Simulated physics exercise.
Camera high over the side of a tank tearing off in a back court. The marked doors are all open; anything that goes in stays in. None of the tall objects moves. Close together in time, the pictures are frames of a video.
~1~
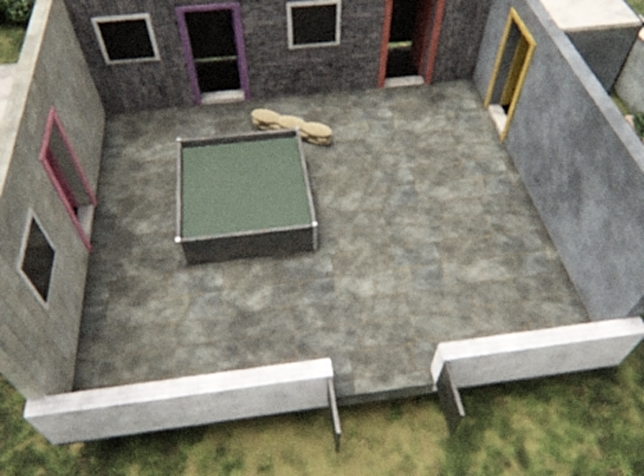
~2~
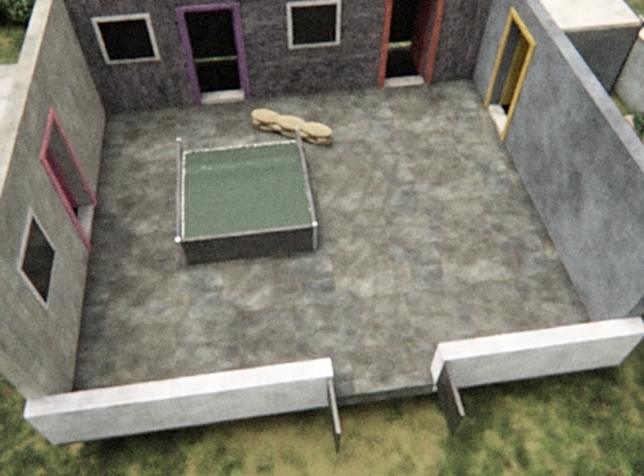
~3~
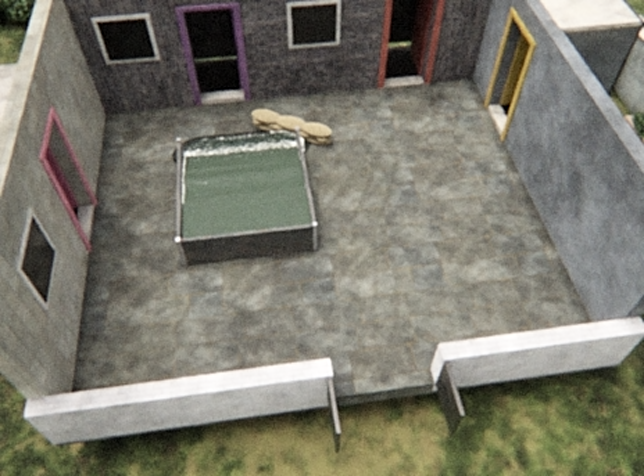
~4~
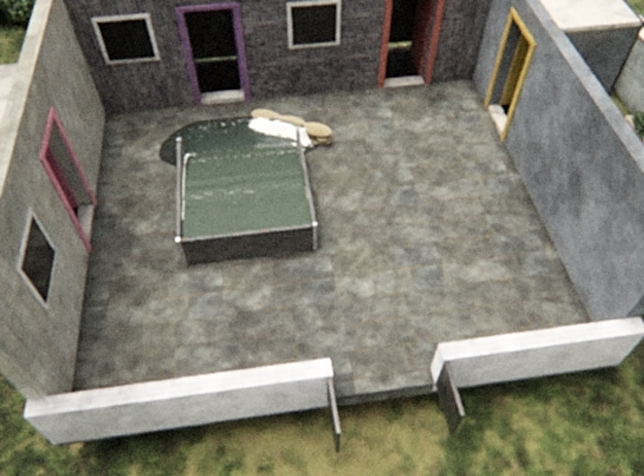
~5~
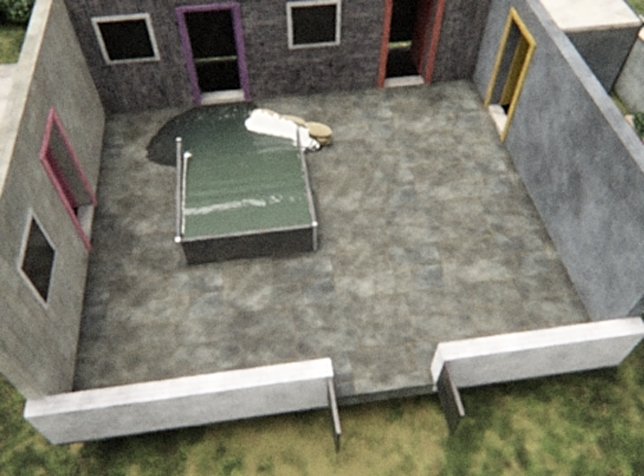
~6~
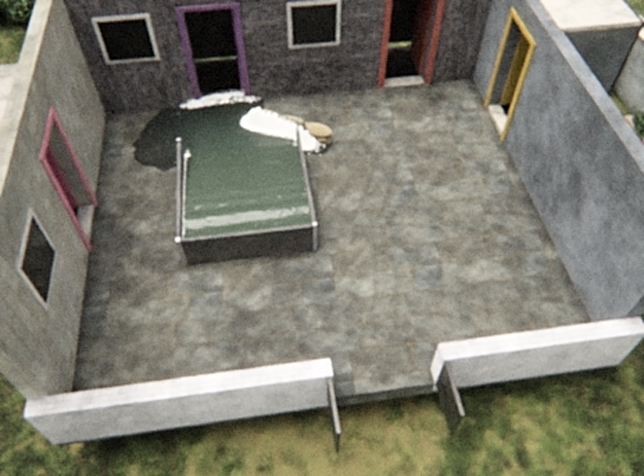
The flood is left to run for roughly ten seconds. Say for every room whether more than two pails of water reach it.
Red door: No more than two buckets; pink door: No more than two buckets; purple door: More than two buckets; yellow door: No more than two buckets.
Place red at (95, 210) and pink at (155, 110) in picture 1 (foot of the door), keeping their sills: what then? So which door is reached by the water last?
Answer: The yellow one.
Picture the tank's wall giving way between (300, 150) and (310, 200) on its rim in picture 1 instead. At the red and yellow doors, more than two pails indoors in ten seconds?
Lab note - red door tops the mark, yellow door tops the mark.
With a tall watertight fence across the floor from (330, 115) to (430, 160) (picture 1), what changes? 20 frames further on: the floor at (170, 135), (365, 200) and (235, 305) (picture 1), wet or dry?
Log, spots one to three: Swamped; swamped; spared.
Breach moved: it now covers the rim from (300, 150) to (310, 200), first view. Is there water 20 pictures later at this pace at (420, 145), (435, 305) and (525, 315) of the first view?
Sequence: Wetted / wetted / wetted.
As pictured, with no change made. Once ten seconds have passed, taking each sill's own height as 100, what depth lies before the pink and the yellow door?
Some 60 percent, then some 30 percent.
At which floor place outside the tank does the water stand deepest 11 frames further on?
I would choose the pixel (106, 118).
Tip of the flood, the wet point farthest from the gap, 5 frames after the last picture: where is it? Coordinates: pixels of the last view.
The farthest point of the front sits at (106, 118).
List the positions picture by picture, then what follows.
Still water in the open tank at (243, 183), in the first frame.
The front is at a hidden place, out from the gap on the open tank's far side, in the second frame.
Water pours out on the open tank's far side and has run to (307, 143), in the third frame.
The front is at (174, 137), out from the gap on the open tank's far side, in the fourth frame.
The front is at (174, 121), out from the gap on the open tank's far side, in the fifth frame.
Water pours out on the open tank's far side and has run to (169, 109), in the sixth frame.
A moment on, water covers 15 % of the floor; the red door not reached, the pink door not reached, the purple door far over two buckets in, the yellow door not reached.
Next, water covers 25 % of the floor; the red door not reached, the pink door not reached, the purple door far over two buckets in, the yellow door not reached.
Then, water covers 50 % of the floor; the red door wet at the sill, nothing in, the pink door wet at the sill, nothing in, the purple door far over two buckets in, the yellow door not reached.
Later, water covers 65 % of the floor; the red door wet at the sill, nothing in, the pink door wet at the sill, nothing in, the purple door far over two buckets in, the yellow door wet at the sill, nothing in.
In the end, water covers 90 % of the floor; the red door wet at the sill, nothing in, the pink door wet at the sill, nothing in, the purple door far over two buckets in, the yellow door wet at the sill, nothing in.
